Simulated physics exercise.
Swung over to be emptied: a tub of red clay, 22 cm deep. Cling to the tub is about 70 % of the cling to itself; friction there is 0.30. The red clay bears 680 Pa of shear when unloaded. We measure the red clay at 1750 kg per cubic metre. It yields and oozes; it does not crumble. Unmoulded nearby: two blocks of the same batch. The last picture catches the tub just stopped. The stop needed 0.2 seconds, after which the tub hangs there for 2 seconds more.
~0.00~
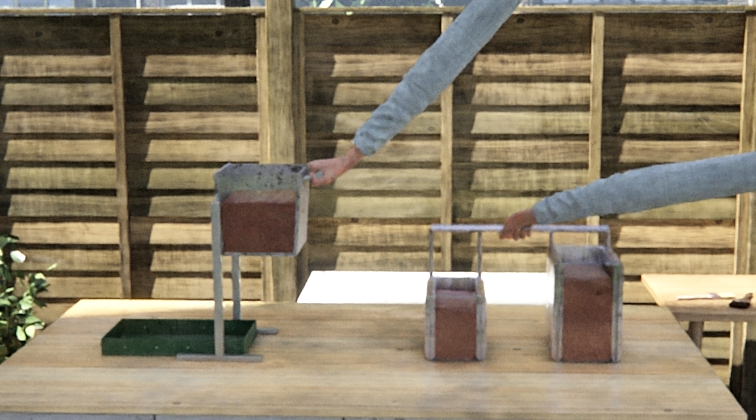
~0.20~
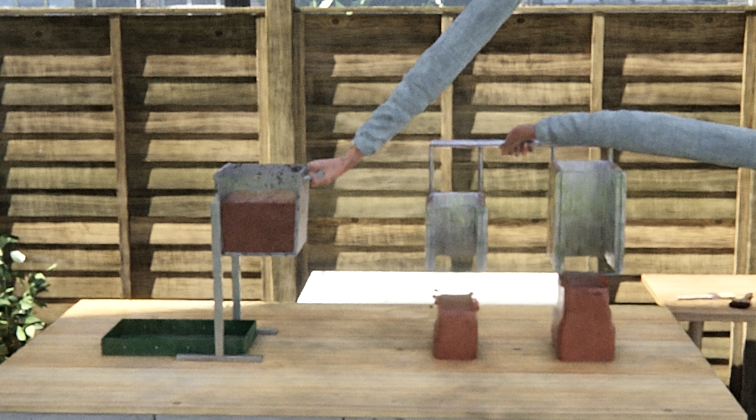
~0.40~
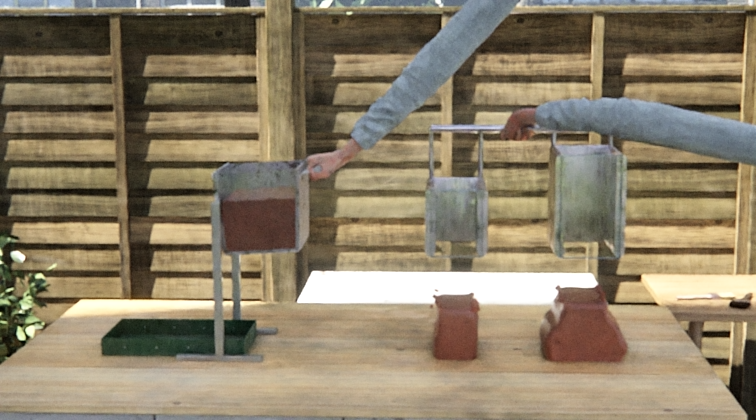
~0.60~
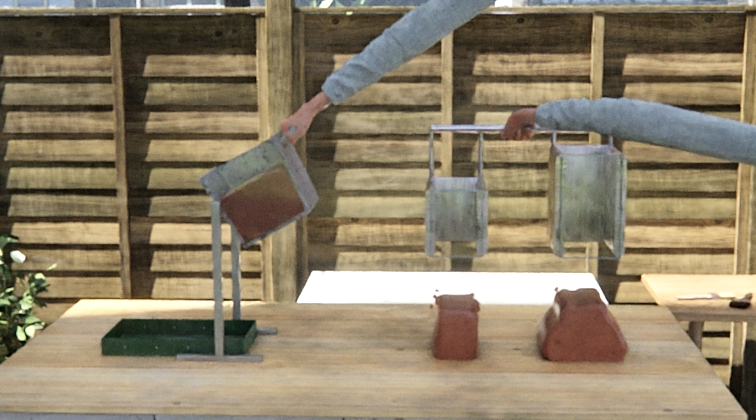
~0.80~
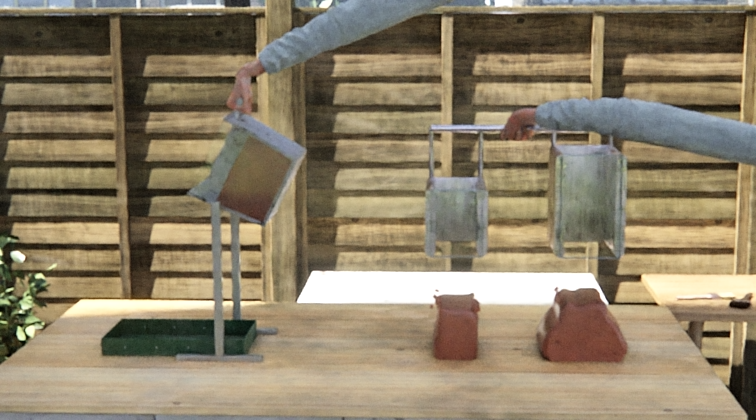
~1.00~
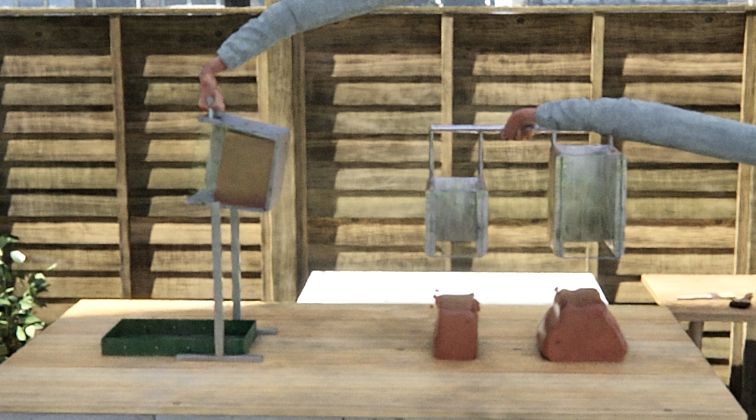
On an outdoor wooden table before a slatted fence, one hand lifts two joined moulds off blocks of red clay, and the taller block slumps and widens while the smaller keeps its shape. Another hand then swings a raised tub of clay steeply leftward above a green tray.
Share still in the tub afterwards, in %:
Around 100 %.
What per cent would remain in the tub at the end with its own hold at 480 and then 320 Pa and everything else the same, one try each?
It'd be some 100 percent the first time and some 80 percent the second.
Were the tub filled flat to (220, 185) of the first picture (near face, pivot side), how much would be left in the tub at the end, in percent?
About 100 %.
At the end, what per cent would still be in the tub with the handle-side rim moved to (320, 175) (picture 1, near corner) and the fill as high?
About 100 % stays in the tub.
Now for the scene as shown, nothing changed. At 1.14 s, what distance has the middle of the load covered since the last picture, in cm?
Around 0 centimetres.
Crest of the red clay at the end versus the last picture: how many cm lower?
About 1 cm.
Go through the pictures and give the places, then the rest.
Handle-side rim at (297, 175), tilt 0 degrees; top of the red clay at (278, 202); blocks stand 15 cm, 23 cm (left to right), in the first picture.
Handle-side rim at (297, 175), tilt 0 degrees; top of the red clay at (278, 202); blocks stand 15 cm, 21 cm (left to right), in the second picture.
Handle-side rim at (295, 170), tilt 3 degrees; top of the red clay at (289, 198); blocks stand 15 cm, 17 cm (left to right), in the third picture.
Handle-side rim at (271, 139), tilt 29 degrees; top of the red clay at (284, 167); blocks stand 15 cm, 17 cm (left to right), in the fourth picture.
Handle-side rim at (224, 120), tilt 63 degrees; top of the red clay at (251, 137); blocks stand 15 cm, 17 cm (left to right), in the fifth picture.
Handle-side rim at (199, 121), tilt 80 degrees; top of the red clay at (229, 132); blocks stand 15 cm, 17 cm (left to right), in the sixth picture.
After 1.14 s, the tub is at 80 degrees and holds 100 %.
After 1.31 s, the tub is at 80 degrees and holds 100 %.
After 1.48 s, the tub is at 80 degrees and holds 100 %.
After 1.65 s, the tub is at 80 degrees and holds 100 %.
After 3.00 s, at the end, the tub is at 80 degrees and holds 100 %.
